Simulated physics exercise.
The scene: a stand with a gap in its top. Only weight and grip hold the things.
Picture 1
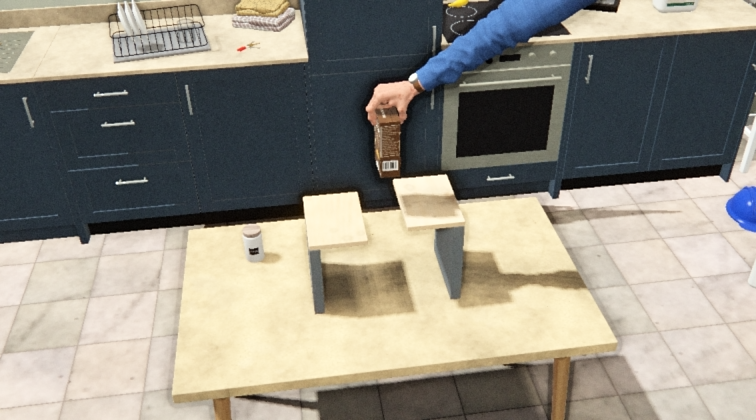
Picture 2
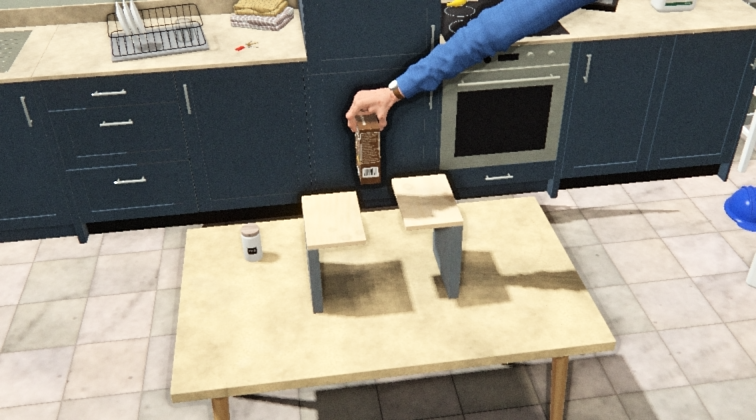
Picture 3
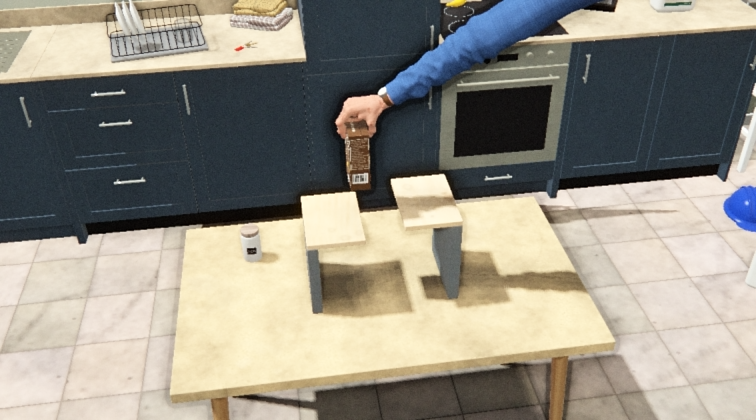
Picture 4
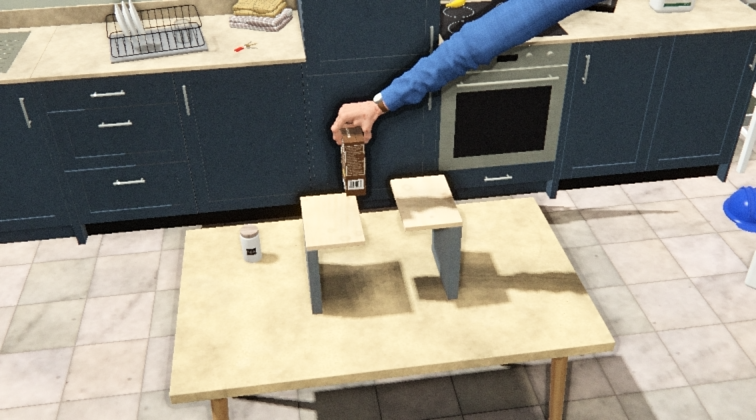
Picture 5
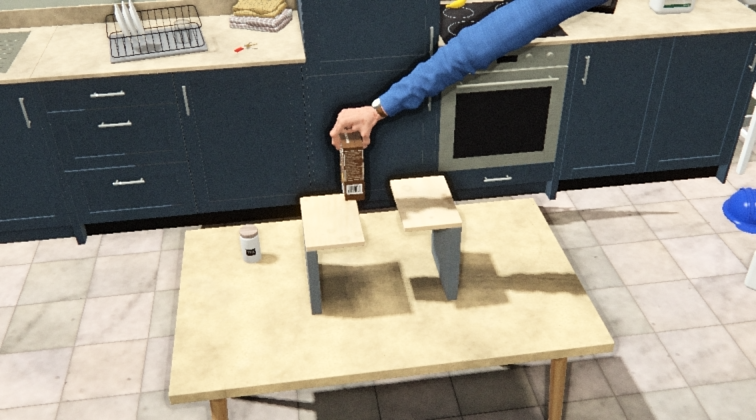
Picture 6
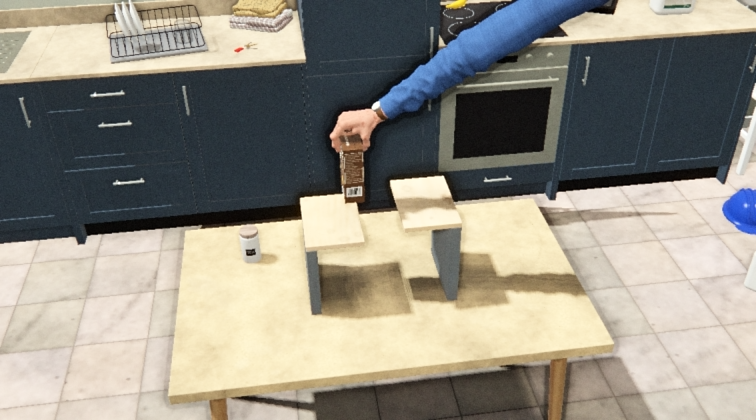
At first, a hand in a blue sleeve holds a brown packet above a table, over the gap between two raised pale boards, with a white jar to the left. The arm moves the packet left and slightly down toward the left board, then holds it still there, while the jar stays put.
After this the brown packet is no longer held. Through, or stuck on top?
It is caught.
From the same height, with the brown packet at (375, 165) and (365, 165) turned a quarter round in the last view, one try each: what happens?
First try: It reaches the table; second try: It stays on top.
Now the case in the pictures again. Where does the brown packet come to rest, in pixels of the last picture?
Near (353, 192).
Then, 0.20 s after the last picture, brown packet slid a little near (352, 182).
Then, 0.30 s after the last picture, brown packet slid about its own width near (353, 192).
At rest, moved from the start, brown packet; white jar in place. Seen from the same camera at the end, brown packet near (353, 192). The packet lodges.
